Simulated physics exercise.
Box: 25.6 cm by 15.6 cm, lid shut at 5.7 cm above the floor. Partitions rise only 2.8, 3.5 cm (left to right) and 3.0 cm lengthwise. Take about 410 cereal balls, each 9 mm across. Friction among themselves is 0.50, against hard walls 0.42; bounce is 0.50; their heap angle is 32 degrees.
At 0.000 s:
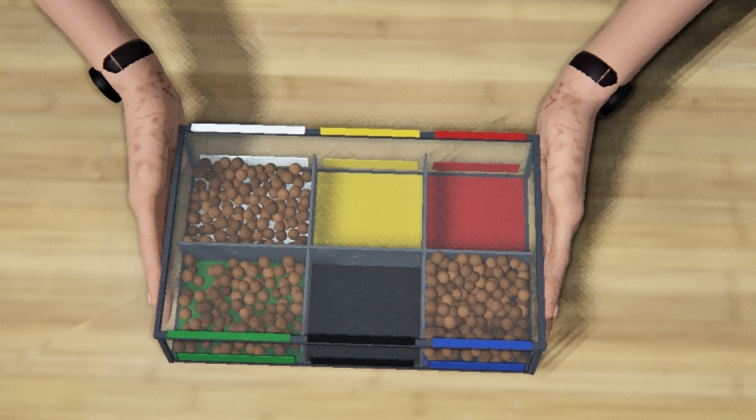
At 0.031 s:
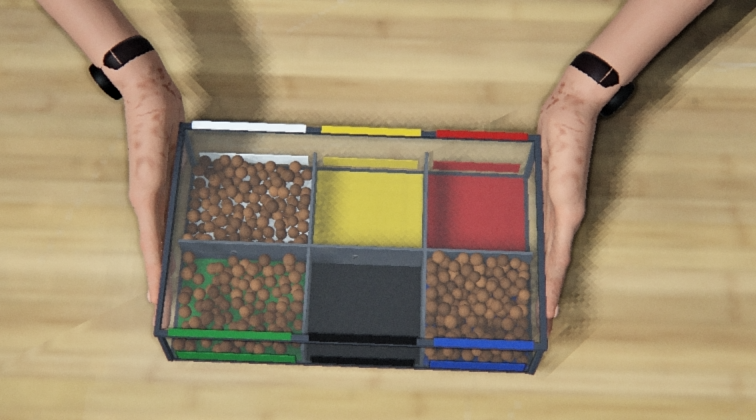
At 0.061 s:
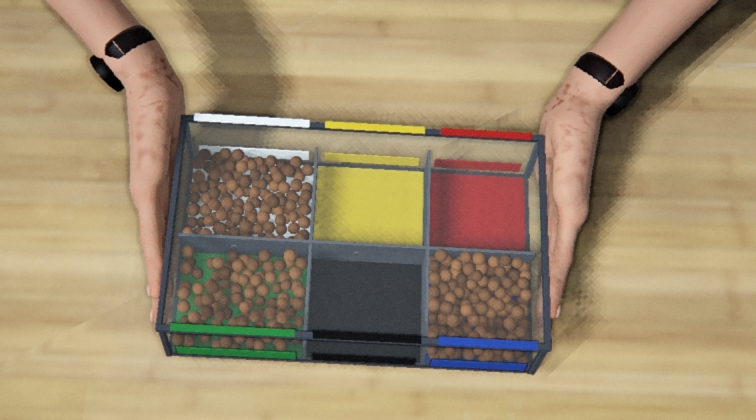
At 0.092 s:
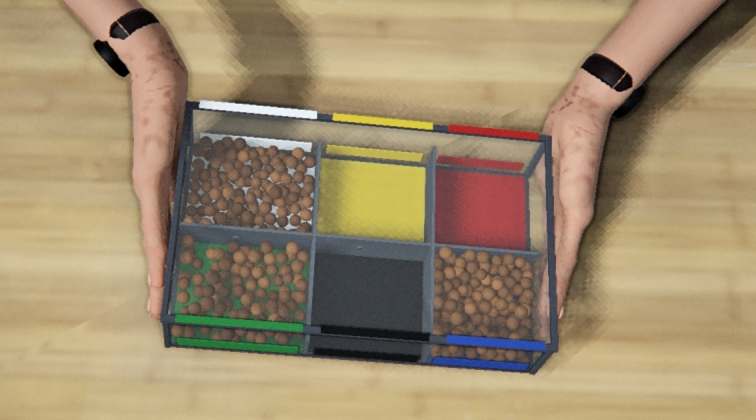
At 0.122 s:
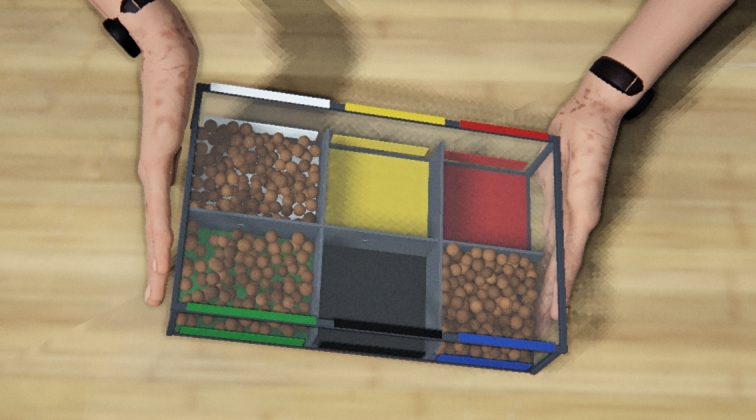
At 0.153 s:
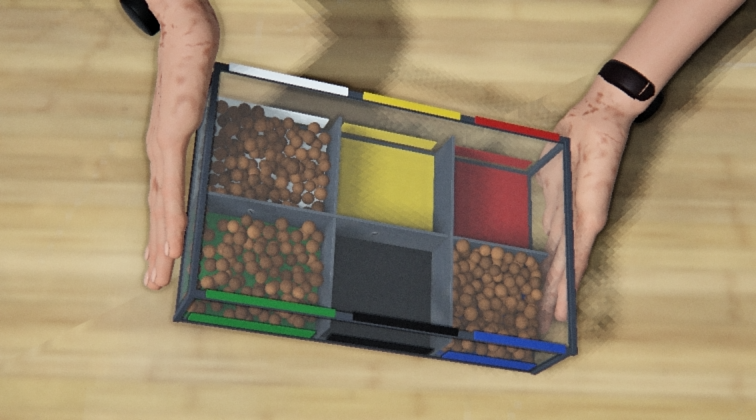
Two hands hold a clear divided box of brown balls and tilt it rightward.
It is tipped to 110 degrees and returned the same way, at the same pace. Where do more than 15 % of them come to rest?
Outcome: Red: Succeeds; blue: Succeeds; green: Fails; yellow: Fails; white: Fails; black: Fails.
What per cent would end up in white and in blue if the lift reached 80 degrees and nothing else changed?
White: 5; blue: 55 (per cent).
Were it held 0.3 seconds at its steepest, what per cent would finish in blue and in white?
Result - blue: 65 %; white: 0 %.
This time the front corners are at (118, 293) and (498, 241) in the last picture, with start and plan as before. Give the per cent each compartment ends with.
It comes out as red at 5 percent, blue at 5 percent, green at 15 percent, yellow at 10 percent, white at 55 percent and black at 5 percent.
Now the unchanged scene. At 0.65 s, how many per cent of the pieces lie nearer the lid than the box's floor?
About 80 per cent.
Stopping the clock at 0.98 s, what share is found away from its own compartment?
Approx. 60 in a hundred.
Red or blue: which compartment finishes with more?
More settles in the blue compartment.
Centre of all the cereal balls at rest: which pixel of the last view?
Close to pixel (491, 287).
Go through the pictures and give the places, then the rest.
Box tilt 0 degrees, front corners at (160, 332) and (540, 344); blue 40 %, green 25 %, white 35 %, in the first frame.
Box tilt 1 degrees, front corners at (160, 331) and (541, 344), in the second frame.
Box tilt 3 degrees, front corners at (162, 325) and (545, 345), lowest corner right front, in the third frame.
Box tilt 8 degrees, front corners at (167, 316) and (552, 346), lowest corner right front, in the fourth frame.
Box tilt 13 degrees, front corners at (177, 304) and (561, 347), lowest corner right front, in the fifth frame.
Box tilt 20 degrees, front corners at (196, 290) and (570, 349), lowest corner right front; blue 40 %, green 25 %, white 35 %. Its pace works out near 220 degrees a second, in the sixth frame.
After 0.65 s, tilt 109 degrees; red 5 %, blue 45 %, green 10 %, yellow 15 %, white 10 %, black 15 %.
Then, at 0.98 s, tilt 46 degrees; red 30 %, blue 65 %, black 5 %.
Then, at 1.40 s, tilt 0 degrees; red 35 %, blue 60 %, black 5 %.
In the end, at 1.9 s, red 35 %, blue 60 %, green 0 %, yellow 0 %, white 0 %, black 5 %.
